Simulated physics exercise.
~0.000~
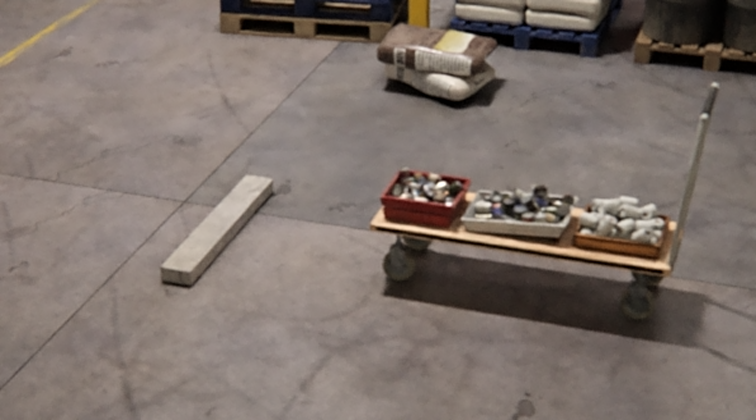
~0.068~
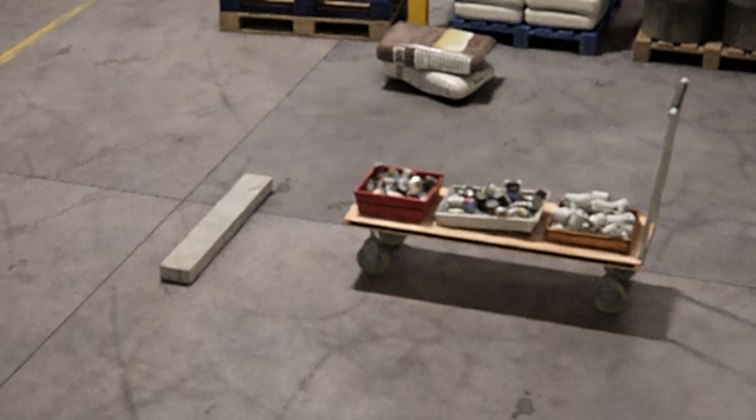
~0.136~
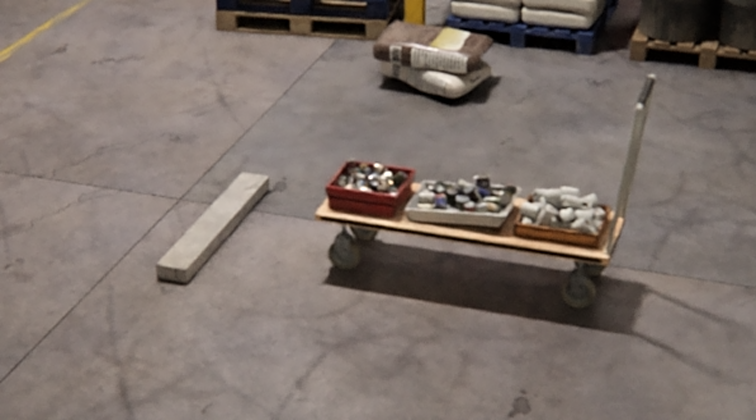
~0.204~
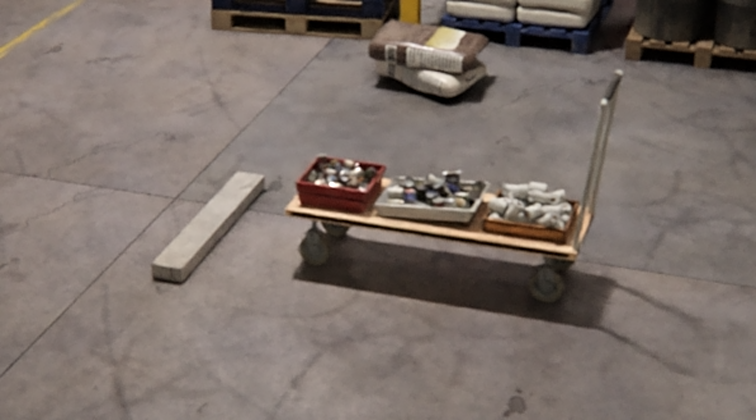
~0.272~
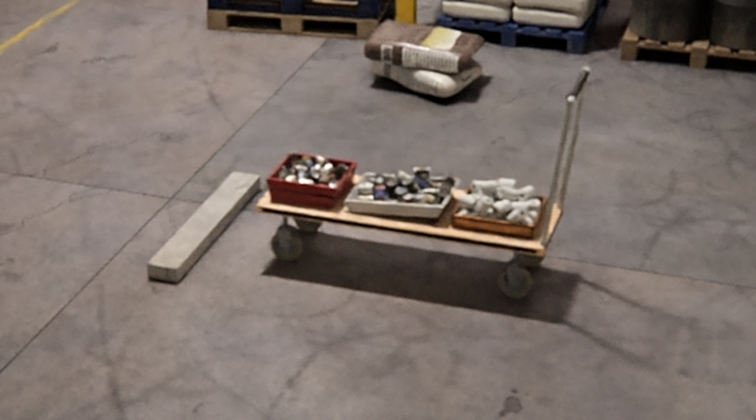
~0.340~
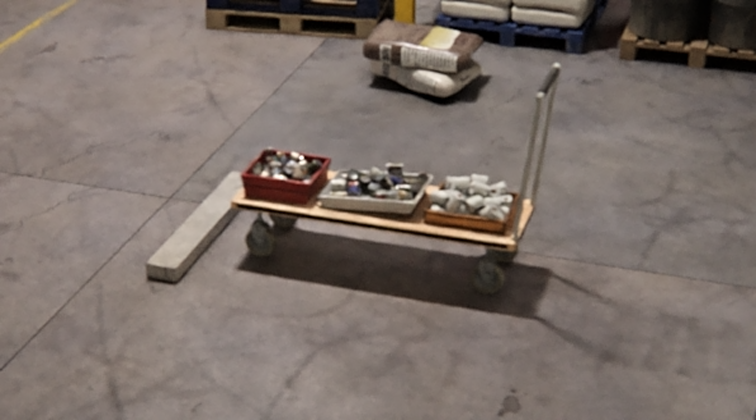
A warehouse with a grey concrete floor is seen from above, with stacked sacks in the middle background and loaded pallets along the top edge. A wooden flatbed cart with an upright handle at its right end carries a red, a whitish and an orange-brown box of small items, right of a pale beam. The cart rolls steadily left towards the beam, nobody visible pushing it, while the camera pans very slightly.
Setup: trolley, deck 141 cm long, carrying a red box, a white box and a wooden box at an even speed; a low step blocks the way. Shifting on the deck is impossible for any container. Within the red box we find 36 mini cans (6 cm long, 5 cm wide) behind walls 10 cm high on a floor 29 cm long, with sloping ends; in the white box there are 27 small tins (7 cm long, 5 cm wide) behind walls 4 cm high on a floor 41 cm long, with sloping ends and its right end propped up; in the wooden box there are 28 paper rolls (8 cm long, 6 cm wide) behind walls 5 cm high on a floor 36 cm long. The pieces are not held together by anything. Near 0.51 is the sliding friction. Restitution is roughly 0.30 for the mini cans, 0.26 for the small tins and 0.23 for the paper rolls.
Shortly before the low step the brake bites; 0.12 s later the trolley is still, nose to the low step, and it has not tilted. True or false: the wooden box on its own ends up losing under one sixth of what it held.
False.
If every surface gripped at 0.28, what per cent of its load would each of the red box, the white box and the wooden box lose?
In that setup red box sheds 0 percent, white box sheds 10 percent, and wooden box sheds 20 percent.
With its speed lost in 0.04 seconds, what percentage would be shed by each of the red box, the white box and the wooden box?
You'd end up with red box at 10 %, white box at 30 % and wooden box at 40 %.
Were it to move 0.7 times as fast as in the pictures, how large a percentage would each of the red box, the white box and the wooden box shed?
Then the red box sheds 0 per cent, the white box 0 per cent, and the wooden box 10 per cent.
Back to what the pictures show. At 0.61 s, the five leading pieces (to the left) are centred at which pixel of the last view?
(223, 161).
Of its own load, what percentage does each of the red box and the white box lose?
I'd estimate red box near 0 and white box near 20 per cent.
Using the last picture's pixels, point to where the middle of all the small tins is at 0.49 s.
Around (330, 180) in pixels.
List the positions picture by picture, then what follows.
In the first picture (places track the rim corner closest to us here; the camera pans a little), wooden box (657, 246); white box (563, 226); 85 cm to go; all still inside.
The second picture shows wooden box (628, 240); white box (535, 220); 72 cm to go.
The third picture shows wooden box (596, 235); white box (504, 215); 59 cm to go.
The fourth picture shows wooden box (563, 230); white box (472, 210); 46 cm to go.
The fifth picture shows wooden box (531, 226); white box (441, 206); 34 cm to go.
The sixth picture shows wooden box (503, 221); white box (413, 202); 21 cm to go; all still inside.
After 0.39 s, braking starts.
After 0.49 s, the red box has all 36, the white box has all 27 and the wooden box has all 28.
After 0.61 s, the red box has all 36, the white box is down by 1 of 27 and the wooden box is down by 4 of 28.
After 0.84 s, the red box has all 36, the white box is down by 5 of 27 and the wooden box is down by 8 of 28.
When it is over (at 1.34 s), the red box has all 36, the white box is down by 5 of 27 and the wooden box is down by 8 of 28. Asked share, 8 of 28, 29 per cent.
